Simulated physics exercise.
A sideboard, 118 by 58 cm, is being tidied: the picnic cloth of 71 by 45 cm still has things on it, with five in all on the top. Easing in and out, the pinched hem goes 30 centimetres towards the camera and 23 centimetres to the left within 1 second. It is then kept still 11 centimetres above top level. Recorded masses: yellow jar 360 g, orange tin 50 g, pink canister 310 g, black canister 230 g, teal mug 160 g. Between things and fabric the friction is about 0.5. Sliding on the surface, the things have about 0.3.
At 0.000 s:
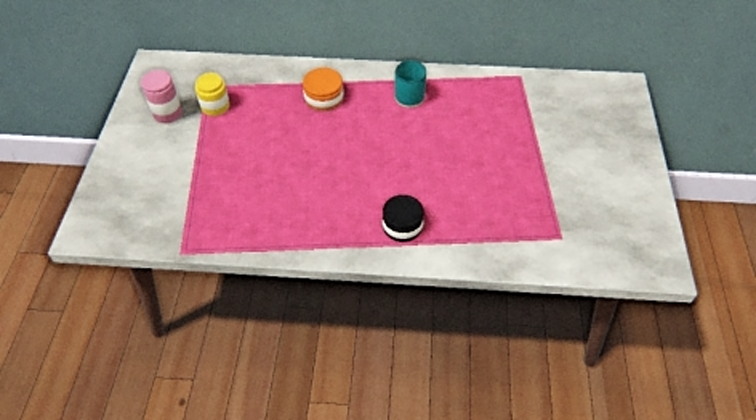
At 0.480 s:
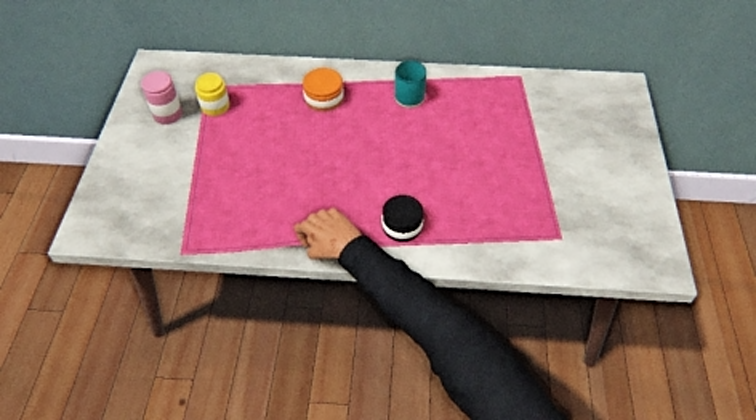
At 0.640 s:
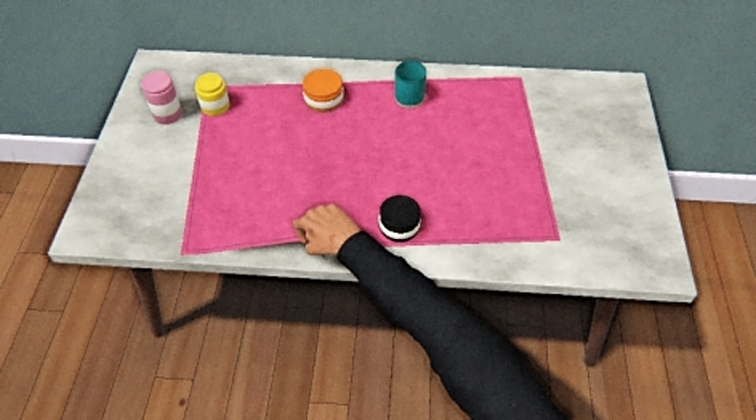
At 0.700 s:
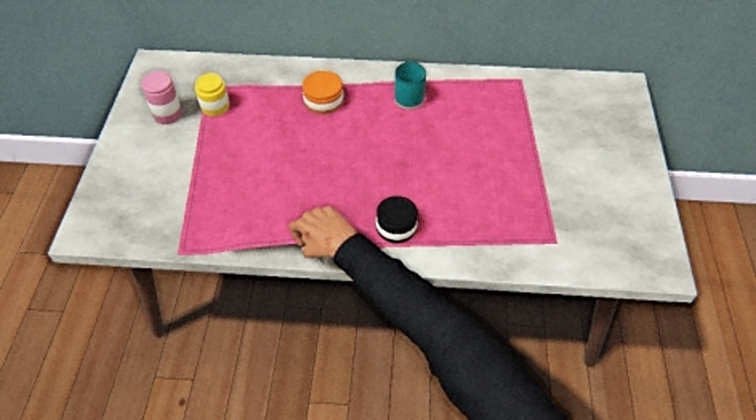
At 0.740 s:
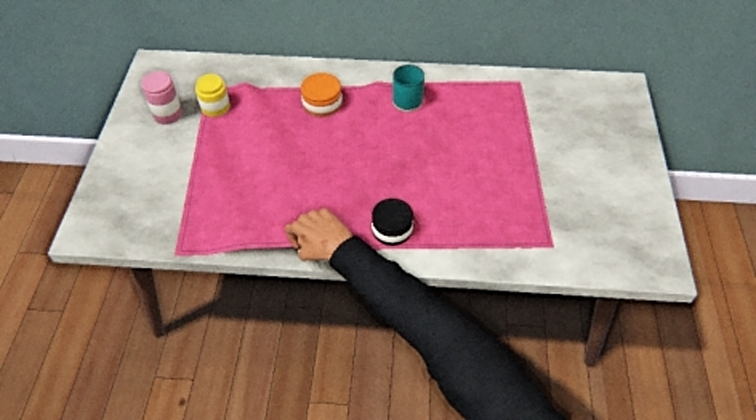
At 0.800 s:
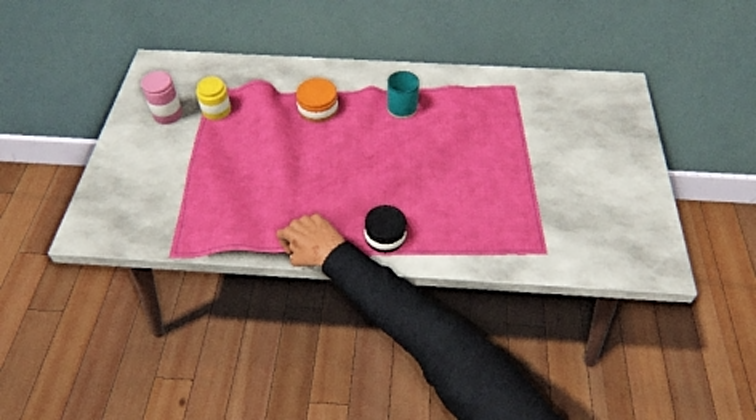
A hand in a dark sleeve reaches in from the lower right over a pale marbled table, seen from above at a fixed angle, on a wooden floor. On its pink cloth stand an orange tin and teal mug at the back and a black canister near the front, with pink and yellow containers at the back left. Gripping the front hem, the hand pulls slightly leftward and nearer, wrinkling the cloth and shifting the black canister, then the tin and mug, a little.
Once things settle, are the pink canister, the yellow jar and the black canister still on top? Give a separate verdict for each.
Pink canister, still on top; yellow jar, still on top; black canister, no longer on top.
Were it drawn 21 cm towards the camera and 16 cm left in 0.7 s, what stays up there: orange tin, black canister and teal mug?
Result - orange tin: Still on top, black canister: Gone, teal mug: Still on top.
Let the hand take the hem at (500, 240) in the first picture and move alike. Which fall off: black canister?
Black canister: Off the top.
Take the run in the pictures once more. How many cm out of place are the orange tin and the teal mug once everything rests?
No distances to give - the orange tin goes over the edge and the teal mug goes over the edge.
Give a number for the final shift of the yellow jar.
For the yellow jar, it's 30 cm.
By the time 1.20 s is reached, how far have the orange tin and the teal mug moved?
For the orange tin, 25 centimetres, and for the teal mug, 25 centimetres.
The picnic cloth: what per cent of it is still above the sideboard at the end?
Some 15 in a hundred.
By 1.0 s, 90 % of the picnic cloth is still over the top; black canister 15 cm off its start, yellow jar 7 cm off its start, teal mug 14 cm off its start.
By 1.2 s, 65 % of the picnic cloth is still over the top; black canister over the edge, yellow jar 16 cm off its start, teal mug 27 cm off its start.
By 1.4 s, 45 % of the picnic cloth is still over the top; black canister over the edge, yellow jar 25 cm off its start at (191, 171), teal mug 39 cm off its start at (321, 201).
By 1.6 s, 30 % of the picnic cloth is still over the top; black canister over the edge, yellow jar 28 cm off its start, teal mug 46 cm off its start.
By 3.2 s, 15 % of the picnic cloth is still over the top; black canister over the edge, yellow jar 28 cm off its start at (180, 185), pink canister 0 cm off its start at (156, 81), teal mug over the edge.
